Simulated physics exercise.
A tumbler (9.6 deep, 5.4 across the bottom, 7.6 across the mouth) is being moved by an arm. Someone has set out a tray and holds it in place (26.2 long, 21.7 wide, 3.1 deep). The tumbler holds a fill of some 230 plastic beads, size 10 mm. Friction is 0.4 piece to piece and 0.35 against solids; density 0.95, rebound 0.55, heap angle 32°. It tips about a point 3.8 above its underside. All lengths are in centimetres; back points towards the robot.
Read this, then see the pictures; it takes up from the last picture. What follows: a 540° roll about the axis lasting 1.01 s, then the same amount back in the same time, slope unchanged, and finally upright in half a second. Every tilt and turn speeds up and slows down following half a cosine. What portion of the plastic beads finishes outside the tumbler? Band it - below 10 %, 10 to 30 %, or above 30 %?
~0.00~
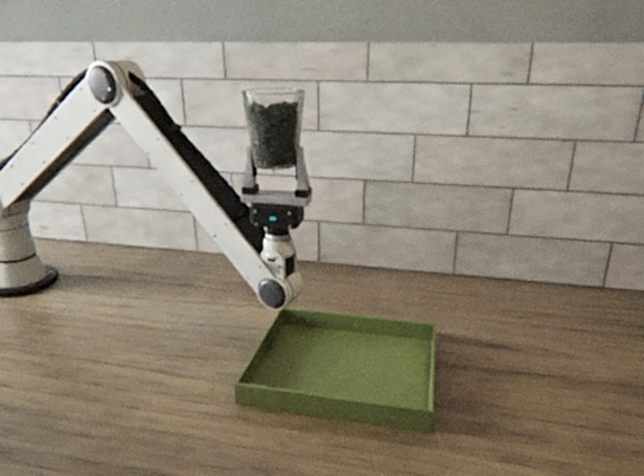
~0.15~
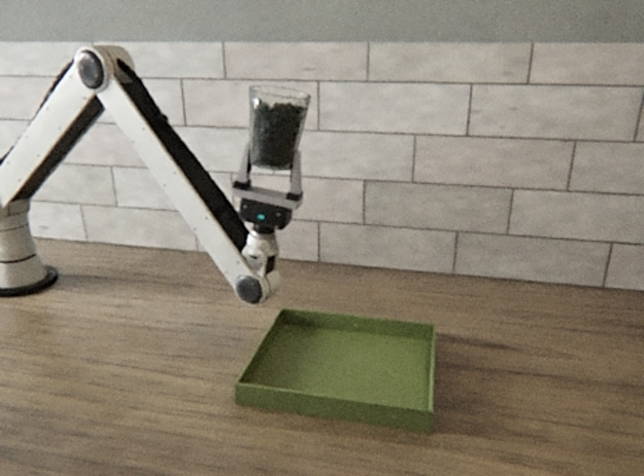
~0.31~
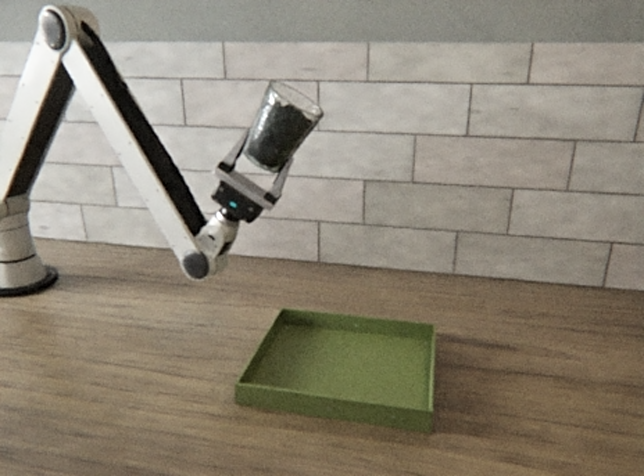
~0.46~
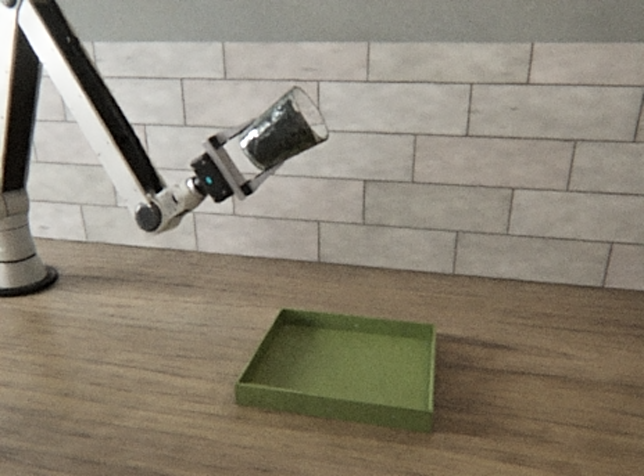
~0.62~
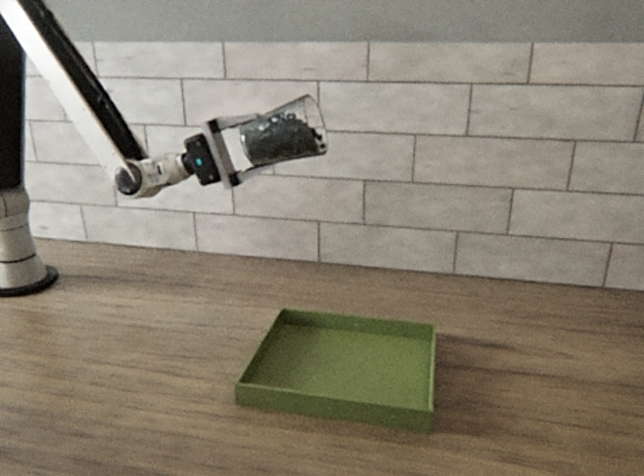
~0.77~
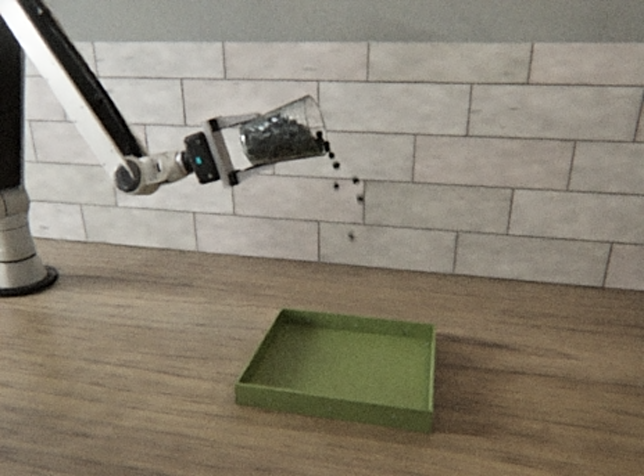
My answer is above 30 %.
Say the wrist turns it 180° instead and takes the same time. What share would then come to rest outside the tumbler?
In that case some 25 per cent.
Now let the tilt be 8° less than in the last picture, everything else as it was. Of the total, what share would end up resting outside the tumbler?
15 %.
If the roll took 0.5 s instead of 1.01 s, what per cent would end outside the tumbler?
In that case roughly 25 percent.
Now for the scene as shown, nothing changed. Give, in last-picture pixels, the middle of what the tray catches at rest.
Centre: Close to (379, 372).
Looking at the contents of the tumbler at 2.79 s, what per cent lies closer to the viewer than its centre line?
Roughly 65 in every hundred.
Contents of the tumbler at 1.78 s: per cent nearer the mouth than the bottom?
Near 40 percent is in the half by the mouth.
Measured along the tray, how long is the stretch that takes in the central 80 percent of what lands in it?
Spread length: Approx. 18 cm.
By 1.78 s, tipped 73°, highest piece 37 above the table; 174 in the tumbler, 43 in the tray, 2 on the table or floor, 14 in flight or on a rim.
By 2.79 s, tipped 73°, highest piece 37 above the table; 142 in the tumbler, 77 in the tray, 3 on the table or floor, 11 in flight or on a rim.
By 3.49 s, upright, highest piece 39 above the table; 140 in the tumbler, 90 in the tray, 3 on the table or floor.
By 4.19 s, upright, highest piece 39 above the table; 140 in the tumbler, 90 in the tray, 3 on the table or floor.
Final count, 140 in the tumbler, 90 in the tray, 3 on the table or floor. That is 40 % outside the tumbler.
